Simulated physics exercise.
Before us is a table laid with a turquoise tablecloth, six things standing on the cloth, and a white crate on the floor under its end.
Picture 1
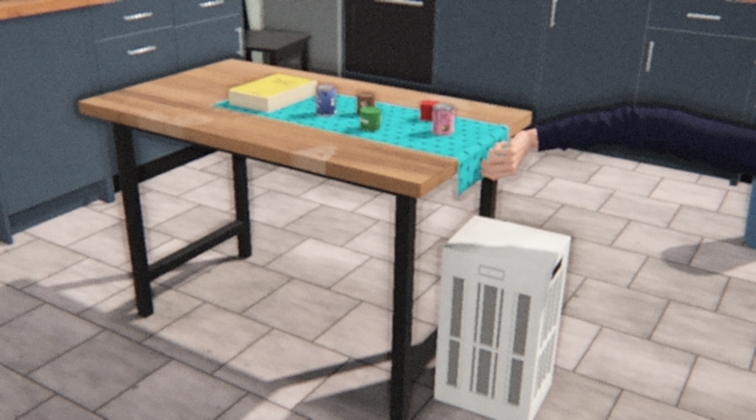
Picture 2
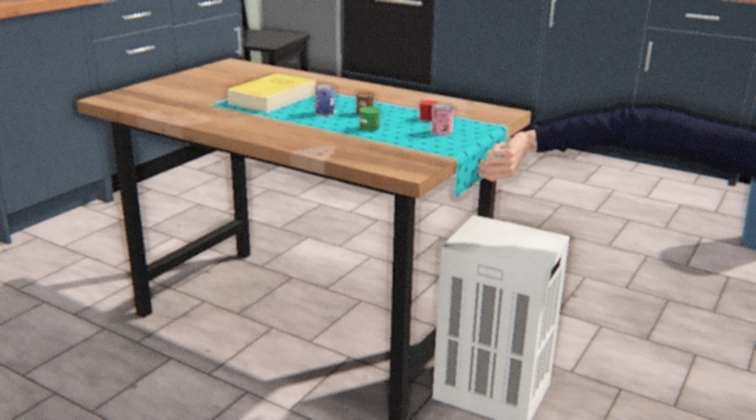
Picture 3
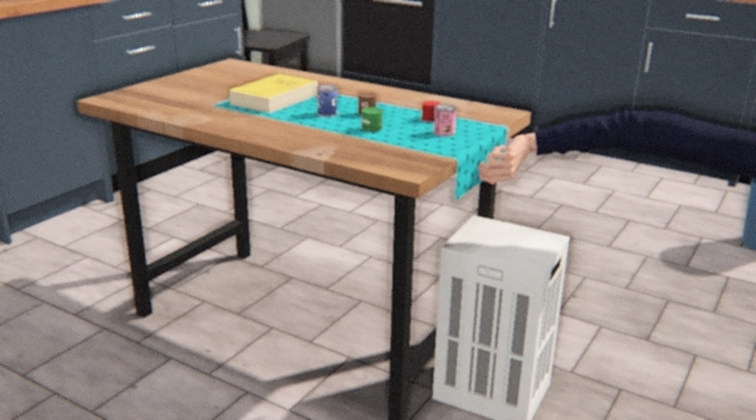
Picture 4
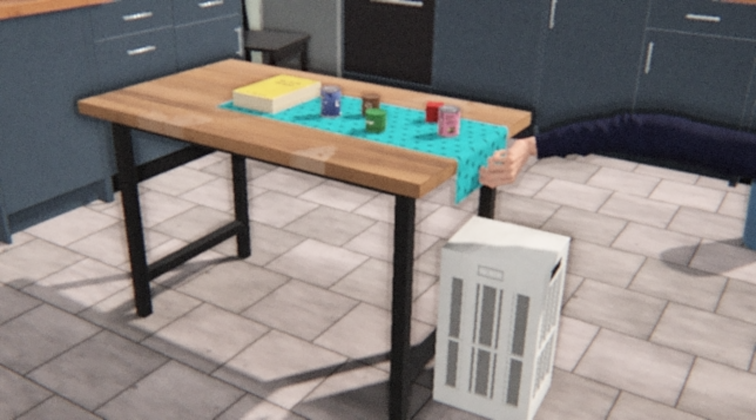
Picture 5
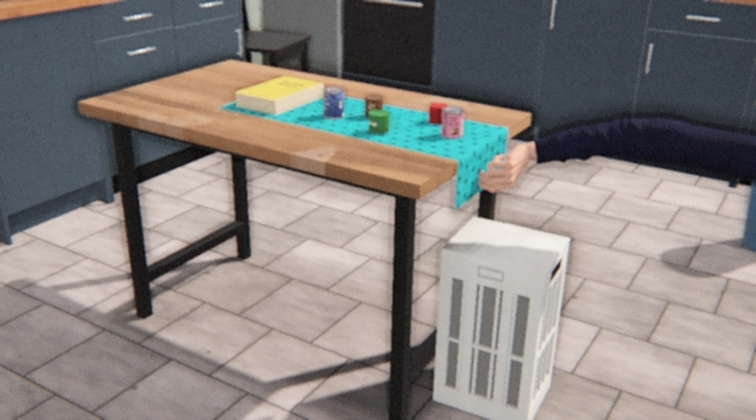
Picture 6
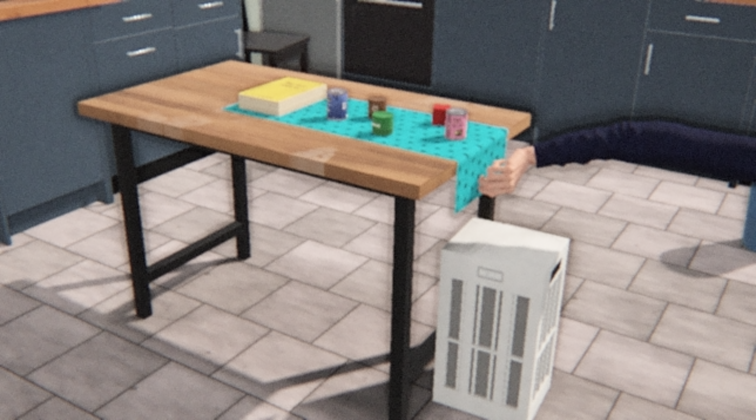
Turquoise cloth sliding slowly rightward over the table's end, drawn by a hand, carrying a yellow book and five small containers along.
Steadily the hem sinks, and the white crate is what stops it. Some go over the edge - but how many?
Gone: One.
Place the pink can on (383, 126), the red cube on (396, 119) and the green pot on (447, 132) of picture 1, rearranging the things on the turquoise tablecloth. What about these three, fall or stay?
The pink can is still on top, the red cube is still on top and the green pot is off the top.
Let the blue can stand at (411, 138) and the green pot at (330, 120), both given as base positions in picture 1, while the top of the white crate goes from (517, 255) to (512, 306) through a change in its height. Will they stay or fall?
Blue can: Off. Green pot: Still up.
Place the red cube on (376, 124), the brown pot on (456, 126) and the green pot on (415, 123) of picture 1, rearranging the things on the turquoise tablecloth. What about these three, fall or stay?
So the red cube stays aboard, the brown pot leaves the top, and the green pot stays aboard.
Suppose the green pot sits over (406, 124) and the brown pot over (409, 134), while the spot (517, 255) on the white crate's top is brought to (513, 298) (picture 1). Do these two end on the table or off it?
So the green pot leaves, and the brown pot leaves.
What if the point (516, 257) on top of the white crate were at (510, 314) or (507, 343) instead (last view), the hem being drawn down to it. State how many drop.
The numbers are 3 and 4.
A little later, hem near (480, 214); all still up.
Next, hem on the crate; pink can gone.
When it is over, hem on the crate; pink can gone. It carries off one.
